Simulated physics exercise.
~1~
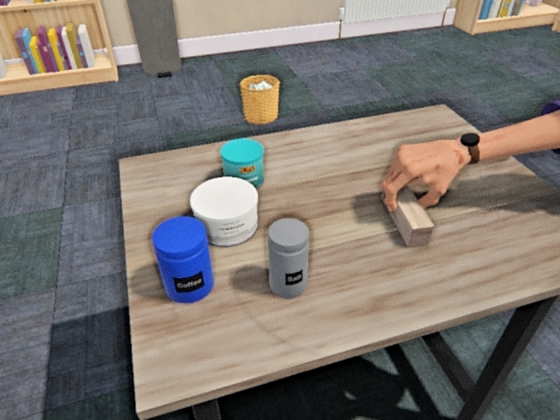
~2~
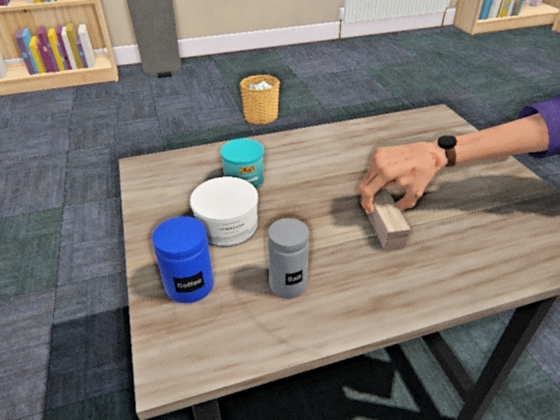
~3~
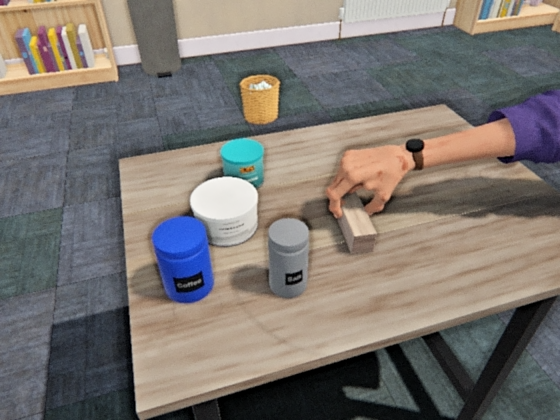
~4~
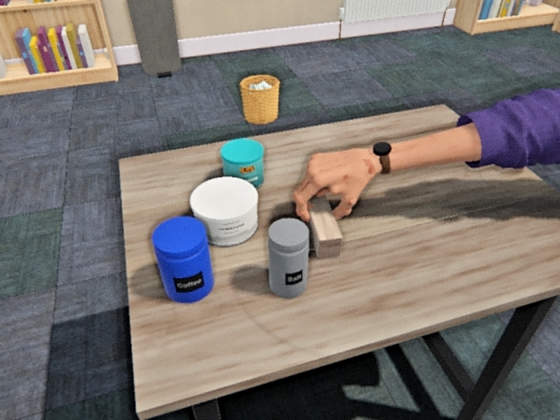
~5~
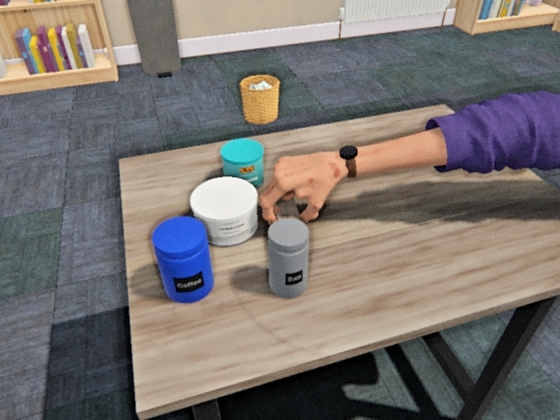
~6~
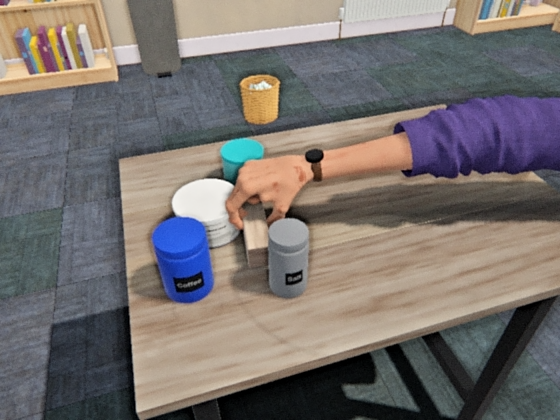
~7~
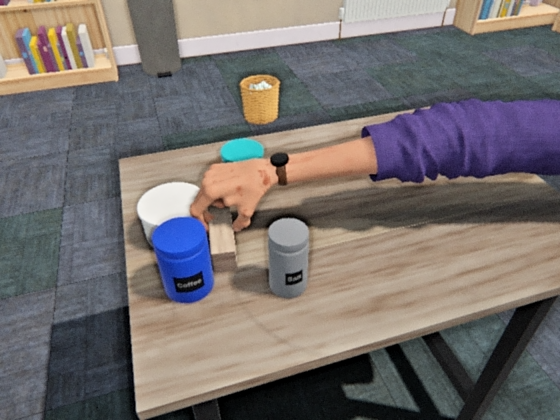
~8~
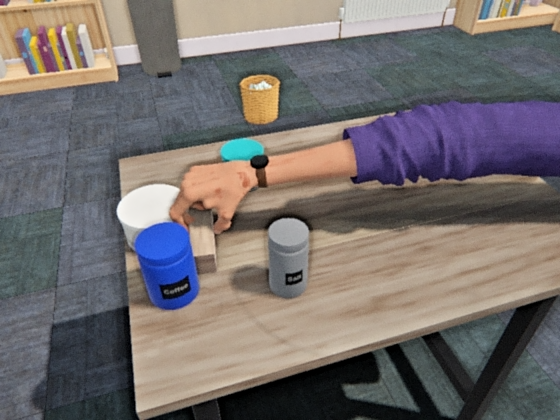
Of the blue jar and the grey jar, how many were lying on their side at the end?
None of them were lying on their side, as both the blue jar and the grey jar were still standing upright at the end.
